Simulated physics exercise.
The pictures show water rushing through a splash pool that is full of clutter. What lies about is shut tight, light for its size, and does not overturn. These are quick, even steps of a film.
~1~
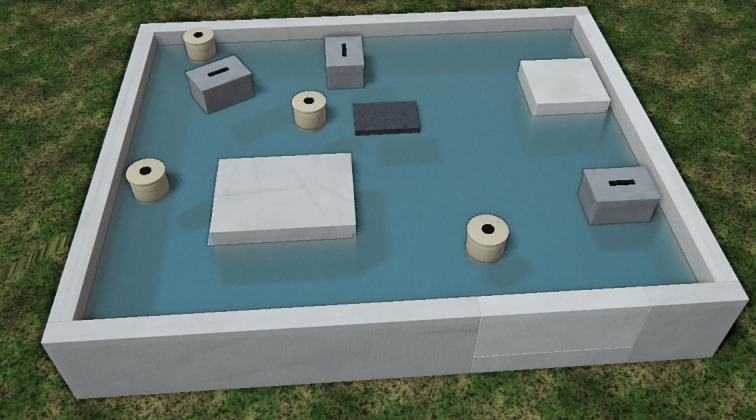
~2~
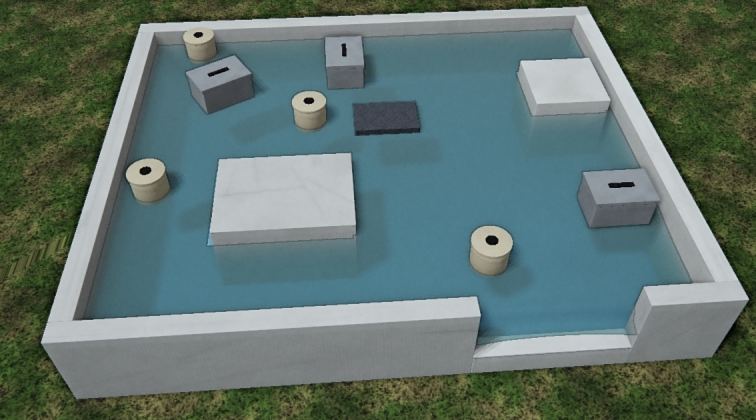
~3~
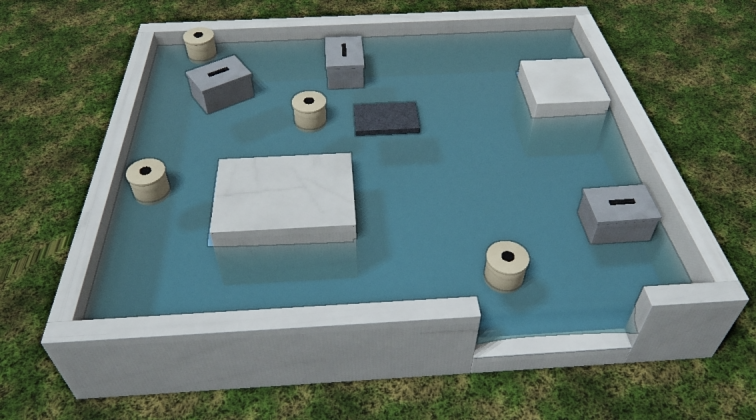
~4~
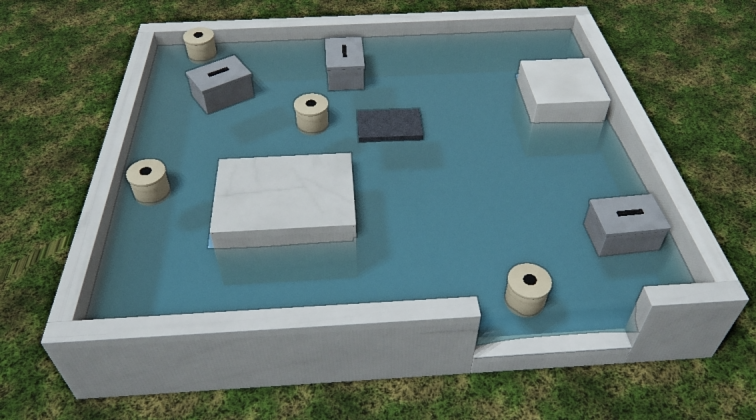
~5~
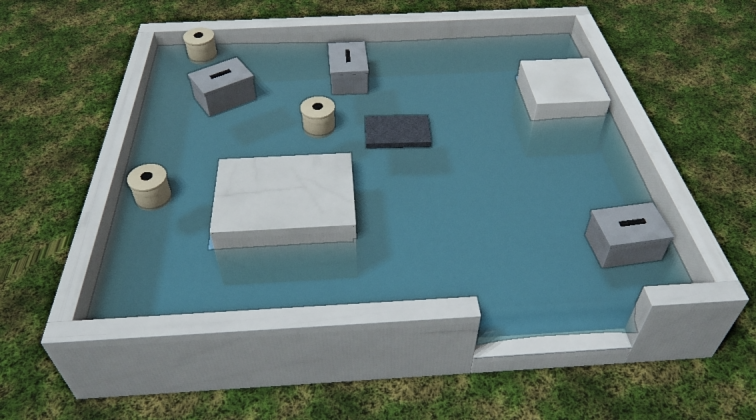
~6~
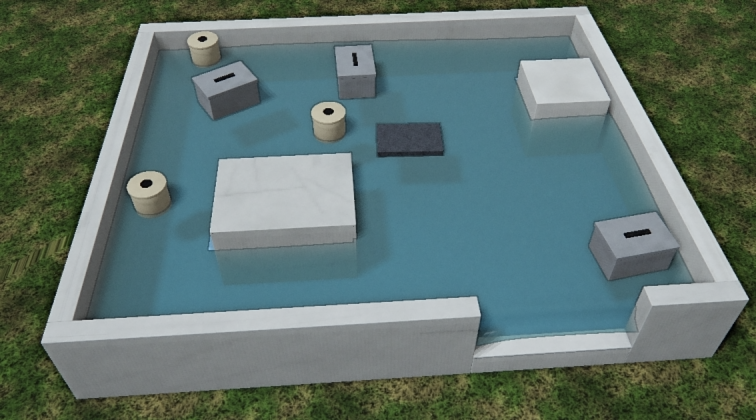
Water rushes through a gap that opens in the near wall of a pale-rimmed splash pool on grass, seen from above by a still camera. Cream drums, grey boxes and a dark slab float around two white blocks, one left of centre, one at upper right. The nearest drum drifts to the gap and disappears, the right-hand box slides nearer, and the slab and others shift slightly.
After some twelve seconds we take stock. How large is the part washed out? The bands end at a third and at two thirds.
It is one to two thirds.
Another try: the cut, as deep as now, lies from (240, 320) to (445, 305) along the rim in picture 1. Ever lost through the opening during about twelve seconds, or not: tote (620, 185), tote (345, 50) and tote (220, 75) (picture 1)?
In turn: Still in, inside, kept in.
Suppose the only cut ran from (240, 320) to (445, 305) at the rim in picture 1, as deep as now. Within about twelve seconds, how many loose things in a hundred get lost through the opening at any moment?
Roughly 20 per cent.
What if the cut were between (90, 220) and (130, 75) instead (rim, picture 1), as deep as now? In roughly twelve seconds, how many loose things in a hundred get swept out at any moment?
About 60 per cent.
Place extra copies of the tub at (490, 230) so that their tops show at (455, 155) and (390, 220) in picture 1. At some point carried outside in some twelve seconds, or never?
As listed: Gone, carried outside.
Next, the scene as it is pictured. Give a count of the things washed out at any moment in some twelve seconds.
The number is 3.
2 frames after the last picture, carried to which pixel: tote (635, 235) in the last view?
At about (632, 262).
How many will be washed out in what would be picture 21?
The number is 2.
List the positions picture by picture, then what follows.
In the first frame, a tote at (622, 184) floats; a float at (386, 116) floats; 0 of 8 have shifted.
In the second frame, a tote at (621, 186), afloat; a float at (386, 116) floats; 1 of 8 have shifted.
In the third frame, a tote at (622, 203) floats, close to its start; a float at (386, 116), afloat; 2 of 8 have shifted.
In the fourth frame, a tote at (630, 214) floats, close to its start; a float at (390, 123) floats, close to its start; 2 of 8 have shifted.
In the fifth frame, a tote at (632, 223) floats, close to its start; a float at (398, 129), afloat, close to its start; 4 of 8 have shifted.
In the sixth frame, a tote at (637, 234), afloat, a stride from its start; a float at (410, 137) floats, close to its start; 6 of 8 have shifted.
A moment on, 1 of 8 are out; 7 afloat.
Next, 2 of 8 are out; 6 afloat.
Later, 2 of 8 are out; 6 afloat.
In the end, 3 of 8 are out; 5 afloat.
